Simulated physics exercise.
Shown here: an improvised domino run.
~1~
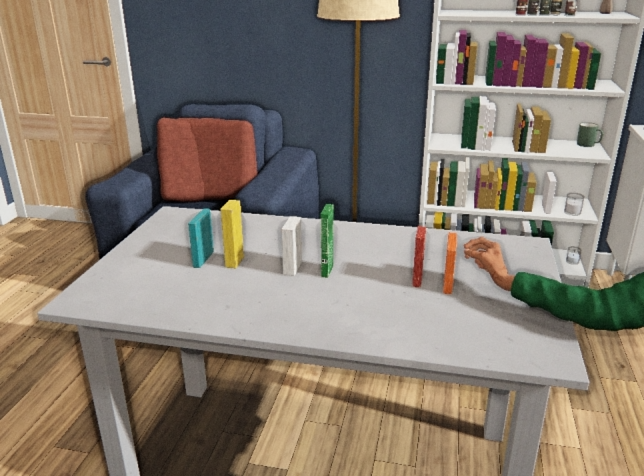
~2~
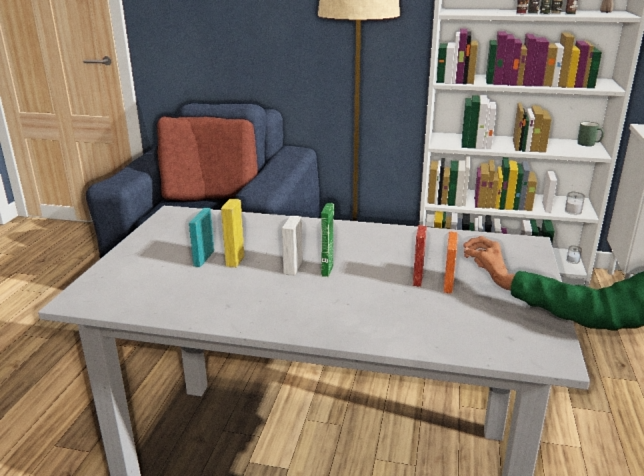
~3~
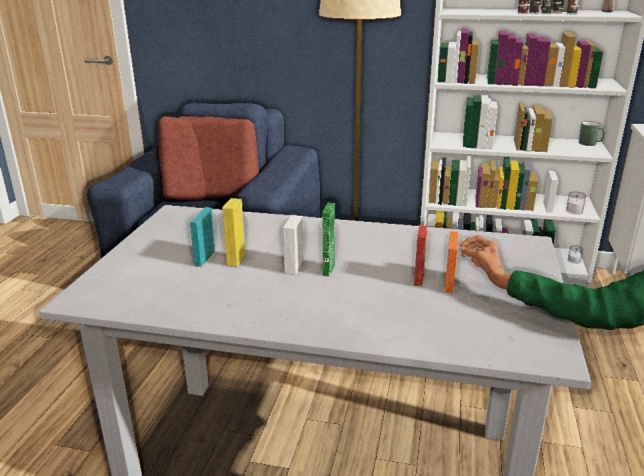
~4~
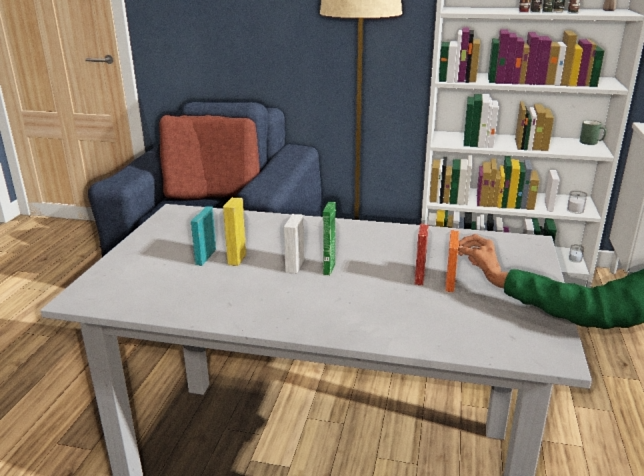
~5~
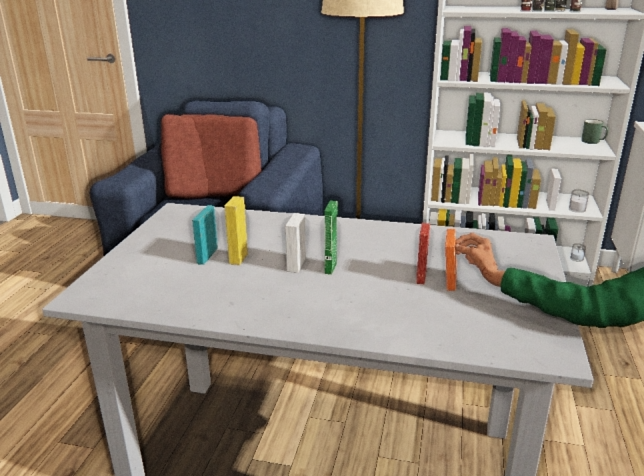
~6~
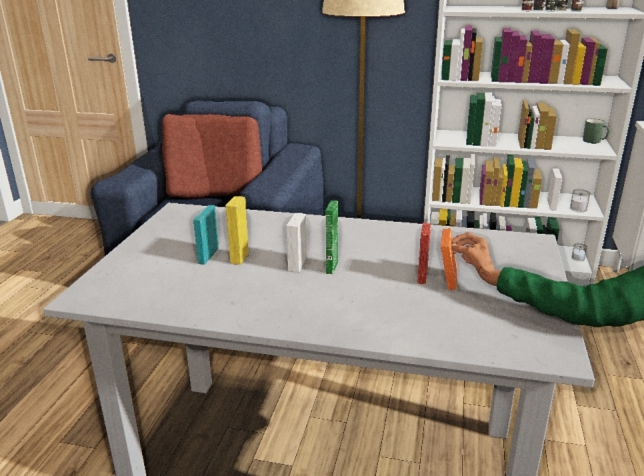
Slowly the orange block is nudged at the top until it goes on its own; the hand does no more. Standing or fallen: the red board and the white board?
Outcome: The red board will end up down; the white board will end up on its base.
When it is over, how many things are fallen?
That makes 2 altogether.
Then, 0.30 s later than the last frame, orange block 53° over; red board tilted by 32° near (409, 254).
Then, 0.40 s later than the last frame, orange block 74° over; red board on its side near (390, 271).
When it is over, lying over on the table, red board; the other 3 as before. End places, in pixels of the last picture, red board near (388, 271), white board near (297, 243).
